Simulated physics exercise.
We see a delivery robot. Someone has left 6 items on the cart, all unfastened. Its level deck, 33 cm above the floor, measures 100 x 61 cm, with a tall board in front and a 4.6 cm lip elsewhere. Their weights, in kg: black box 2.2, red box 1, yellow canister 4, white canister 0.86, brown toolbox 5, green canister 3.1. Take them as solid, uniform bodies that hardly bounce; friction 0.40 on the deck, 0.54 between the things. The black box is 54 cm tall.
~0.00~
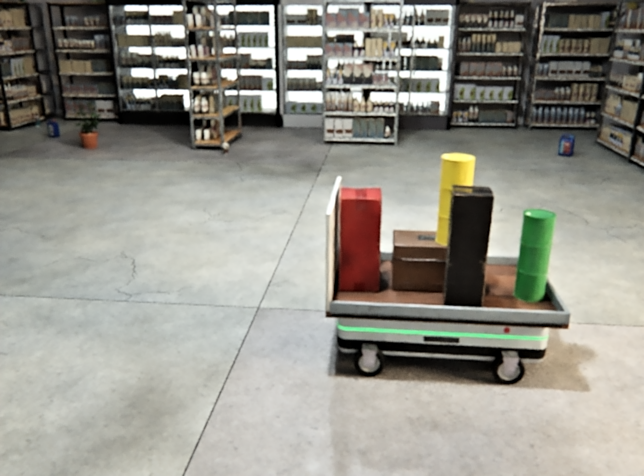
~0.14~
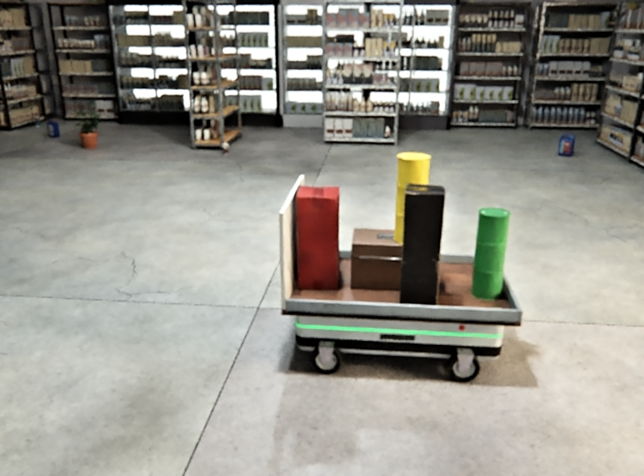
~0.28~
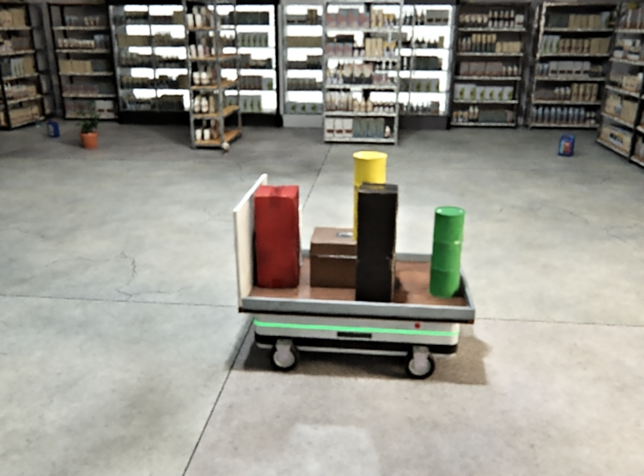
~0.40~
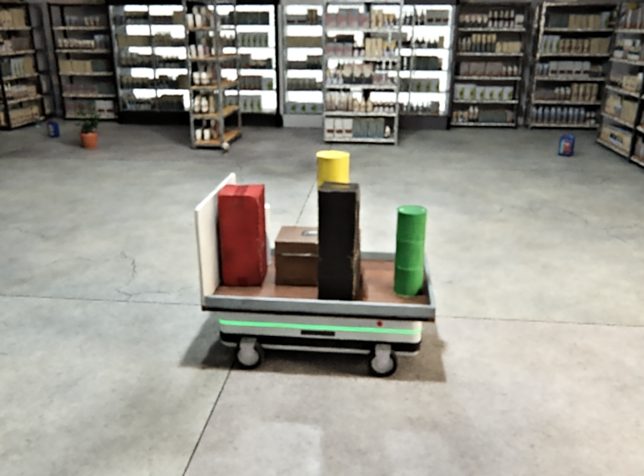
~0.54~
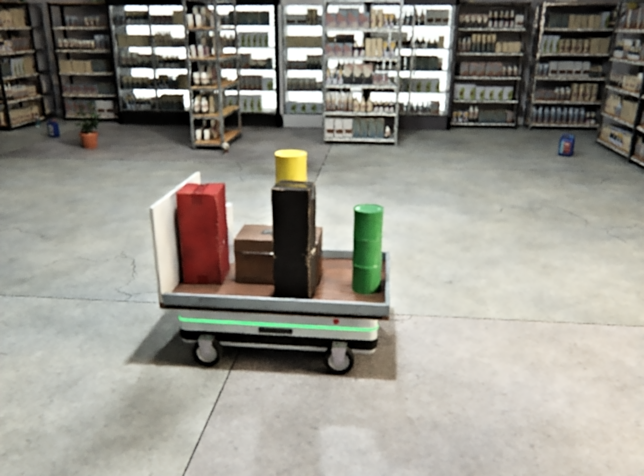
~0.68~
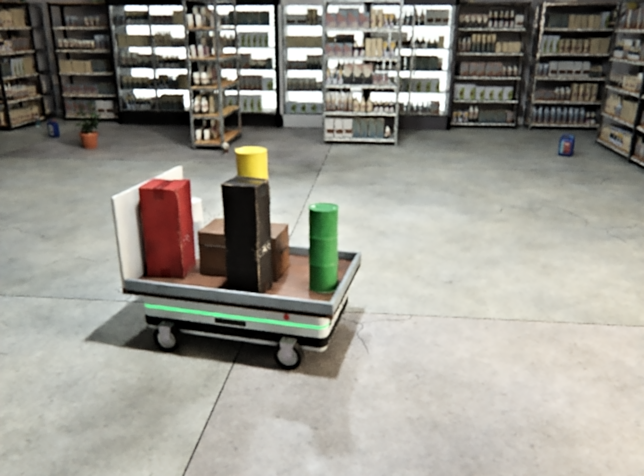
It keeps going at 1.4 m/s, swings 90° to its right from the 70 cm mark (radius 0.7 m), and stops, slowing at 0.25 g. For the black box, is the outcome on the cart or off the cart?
The black box gets thrown off.
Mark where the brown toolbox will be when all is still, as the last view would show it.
Near (253, 176).
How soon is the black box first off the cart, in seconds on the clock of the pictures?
At about 1.1 s.
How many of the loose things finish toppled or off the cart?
In all, 4.
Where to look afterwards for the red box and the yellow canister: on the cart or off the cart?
The red box finishes off the cart; the yellow canister ends off the cart.
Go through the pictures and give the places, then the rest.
In the first frame, cart has run 0 cm; black box (467, 249); red box (360, 239).
In the second frame, cart has run 20 cm; brown toolbox (394, 259).
In the third frame, cart has run 39 cm; green canister (447, 252); red box (278, 236).
In the fourth frame, cart has run 56 cm.
In the fifth frame, cart has run 76 cm; brown toolbox (280, 255); green canister (367, 249).
In the sixth frame, cart has run 95 cm, turned 9°; black box (248, 238); red box (169, 228) shifted 6 cm.
Around 0.88 s, cart has run 123 cm, turned 31°; black box at 7° to upright near (190, 222); white canister at 13° to upright; red box at 9° to upright.
Around 1.28 s, cart has run 179 cm, turned 77°; black box and red box now off the cart; white canister at 36° to upright; yellow canister at 18° to upright.
Around 1.58 s, cart has run 220 cm, turned 90°; yellow canister at 58° to upright; white canister at 41° to upright; brown toolbox shifted 3 cm.
Around 1.98 s, cart has run 249 cm, turned 90°; yellow canister now off the cart; white canister on its side; brown toolbox shifted 3 cm.
Finally (2.5 s), off the cart, black box, red box and yellow canister; on their side or leaning hard on the cart, white canister; the other 2 still in place (within 10 cm). In the last view, black box near (138, 245).
